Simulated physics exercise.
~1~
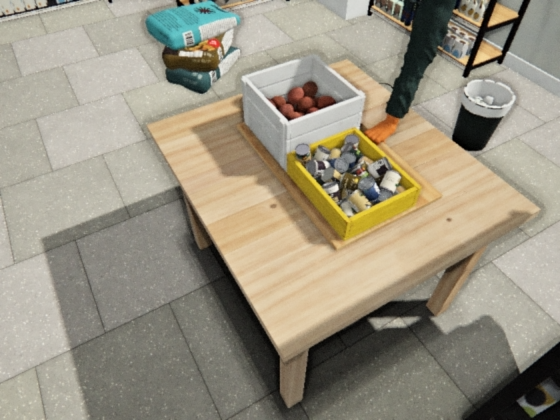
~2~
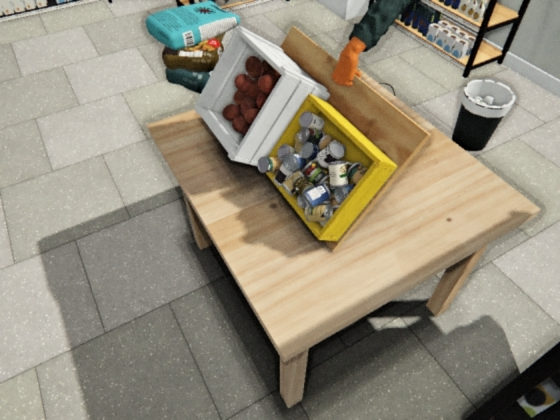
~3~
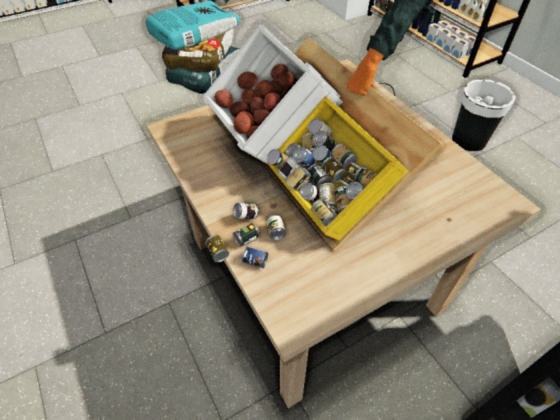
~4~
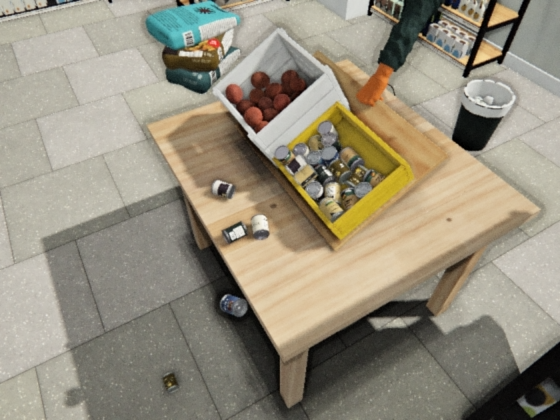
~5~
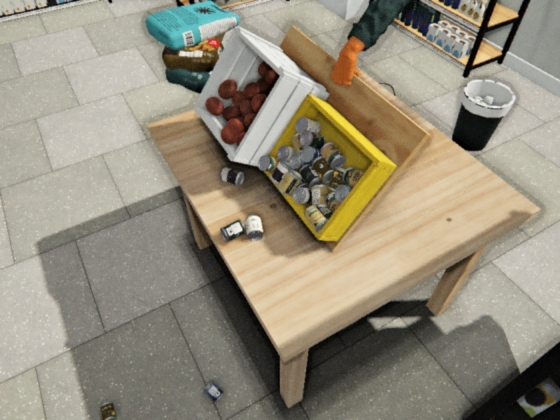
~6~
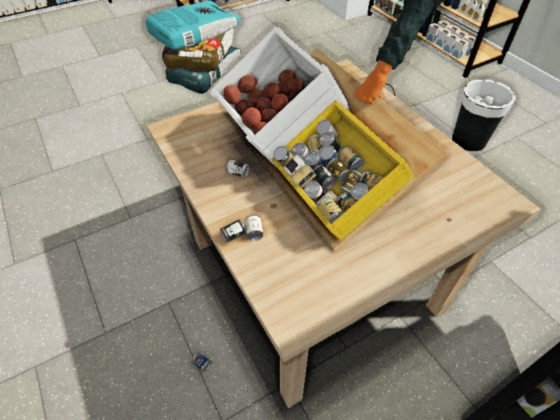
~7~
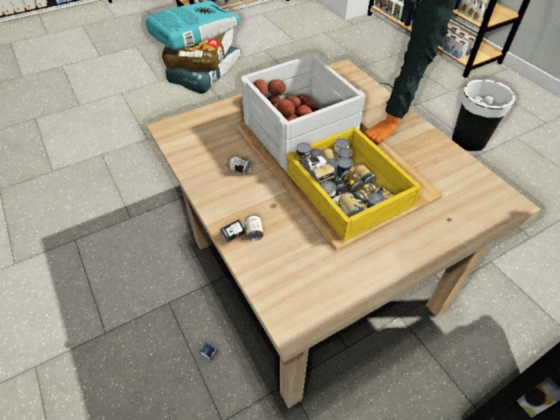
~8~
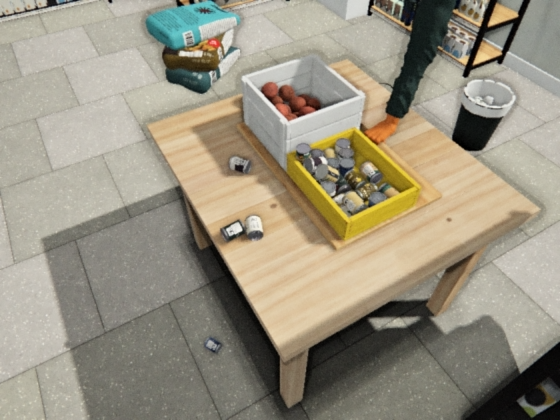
A gloved hand repeatedly tilts a board of two bins, spilling several tins before lowering it.
